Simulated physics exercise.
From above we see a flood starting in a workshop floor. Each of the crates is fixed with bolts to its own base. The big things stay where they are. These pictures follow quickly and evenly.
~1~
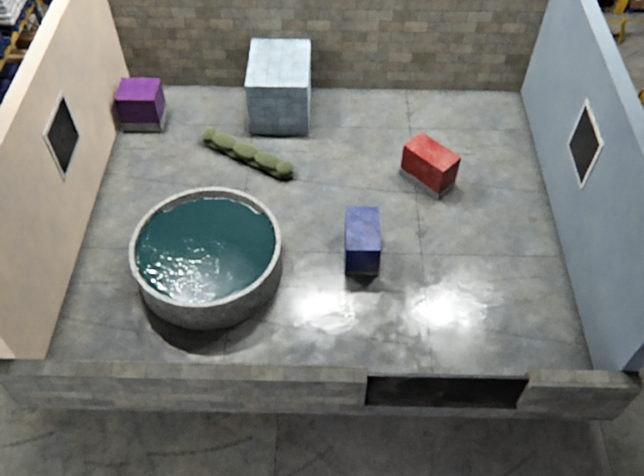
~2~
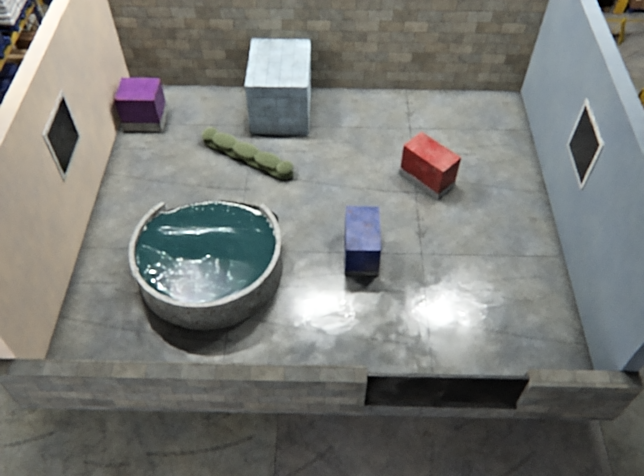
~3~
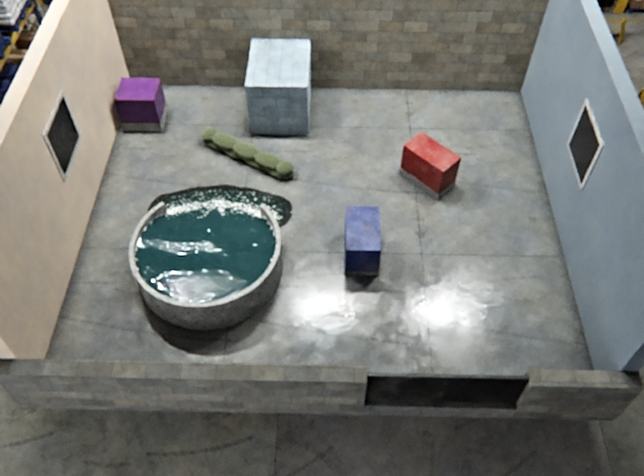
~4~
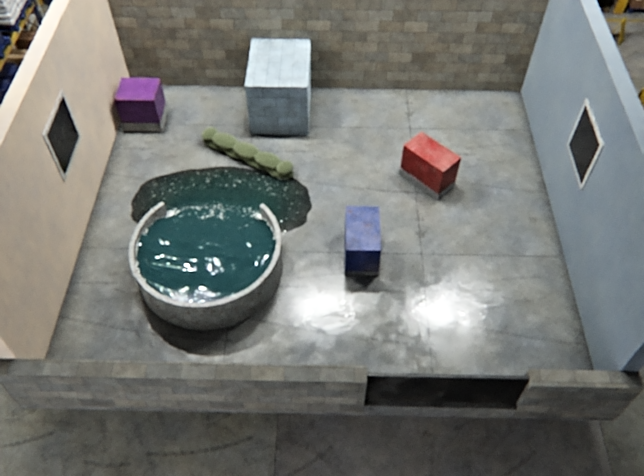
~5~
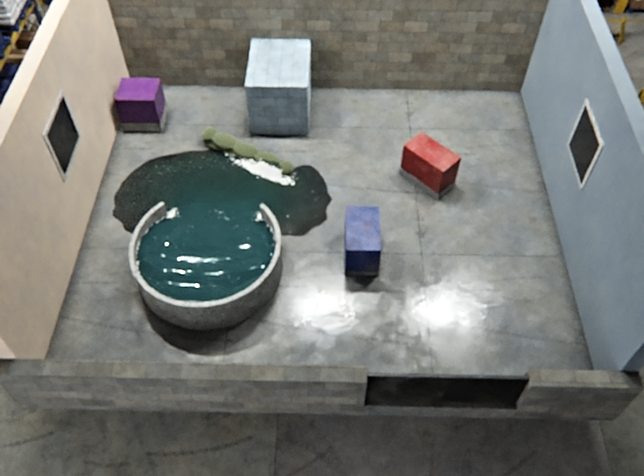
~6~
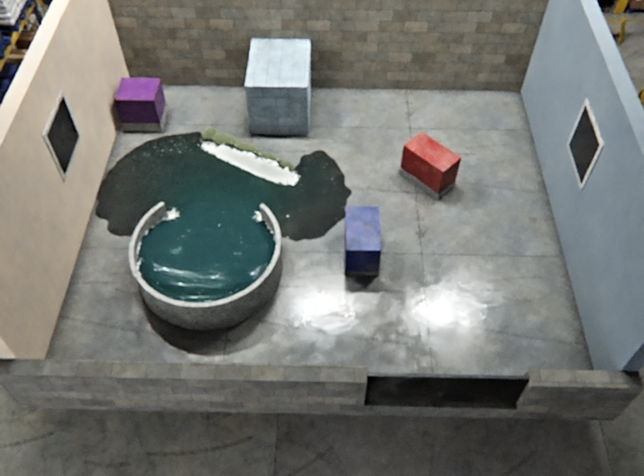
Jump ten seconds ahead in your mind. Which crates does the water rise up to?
One by one: Most likely the red crate remains untouched. Most likely the blue crate remains untouched. Most likely the purple crate gets water on it.
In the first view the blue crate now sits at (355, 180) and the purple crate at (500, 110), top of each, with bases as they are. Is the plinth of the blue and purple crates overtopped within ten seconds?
As I see it, the blue crate is flooded; meanwhile the purple crate is not reached.
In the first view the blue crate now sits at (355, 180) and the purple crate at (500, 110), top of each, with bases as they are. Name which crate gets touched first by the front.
The one in blue, I think.
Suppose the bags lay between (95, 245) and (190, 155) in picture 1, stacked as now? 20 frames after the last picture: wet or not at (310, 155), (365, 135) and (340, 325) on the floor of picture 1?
In the order asked - drenched, drenched, bone dry.
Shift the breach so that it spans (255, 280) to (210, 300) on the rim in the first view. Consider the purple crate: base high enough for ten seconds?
In my view the purple one is never reached.
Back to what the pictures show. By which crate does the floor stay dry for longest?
I'd pick the crate marked red.
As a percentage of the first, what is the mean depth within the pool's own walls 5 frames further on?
It comes to some 56 percent.
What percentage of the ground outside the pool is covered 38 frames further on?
By my count, 70 percent.
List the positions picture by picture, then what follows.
The round pool at (206, 246) is whole and still, in the first frame.
Water pours out on the round pool's far side and has run to a hidden place, in the second frame.
Water pours out on the round pool's far side and has run to (286, 206), in the third frame.
The front is at (300, 191), out from the gap on the round pool's far side, in the fourth frame.
The front is at (318, 181), out from the gap on the round pool's far side, in the fifth frame.
Water pours out on the round pool's far side and has run to (137, 152), in the sixth frame.
A moment on, water covers 20 % of the floor; the red crate not reached, the blue crate water round its plinth, the purple crate water round its plinth.
Next, water covers 35 % of the floor; the red crate water round its plinth, the blue crate water round its plinth, the purple crate water round its plinth.
Then, water covers 50 % of the floor; the red crate water round its plinth, the blue crate water round its plinth, the purple crate water round its plinth.
Later, water covers 70 % of the floor; the red crate water round its plinth, the blue crate water round its plinth, the purple crate water round its plinth.
In the end, water covers 100 % of the floor; the red crate stayed above the water, the blue crate stayed above the water, the purple crate was topped.
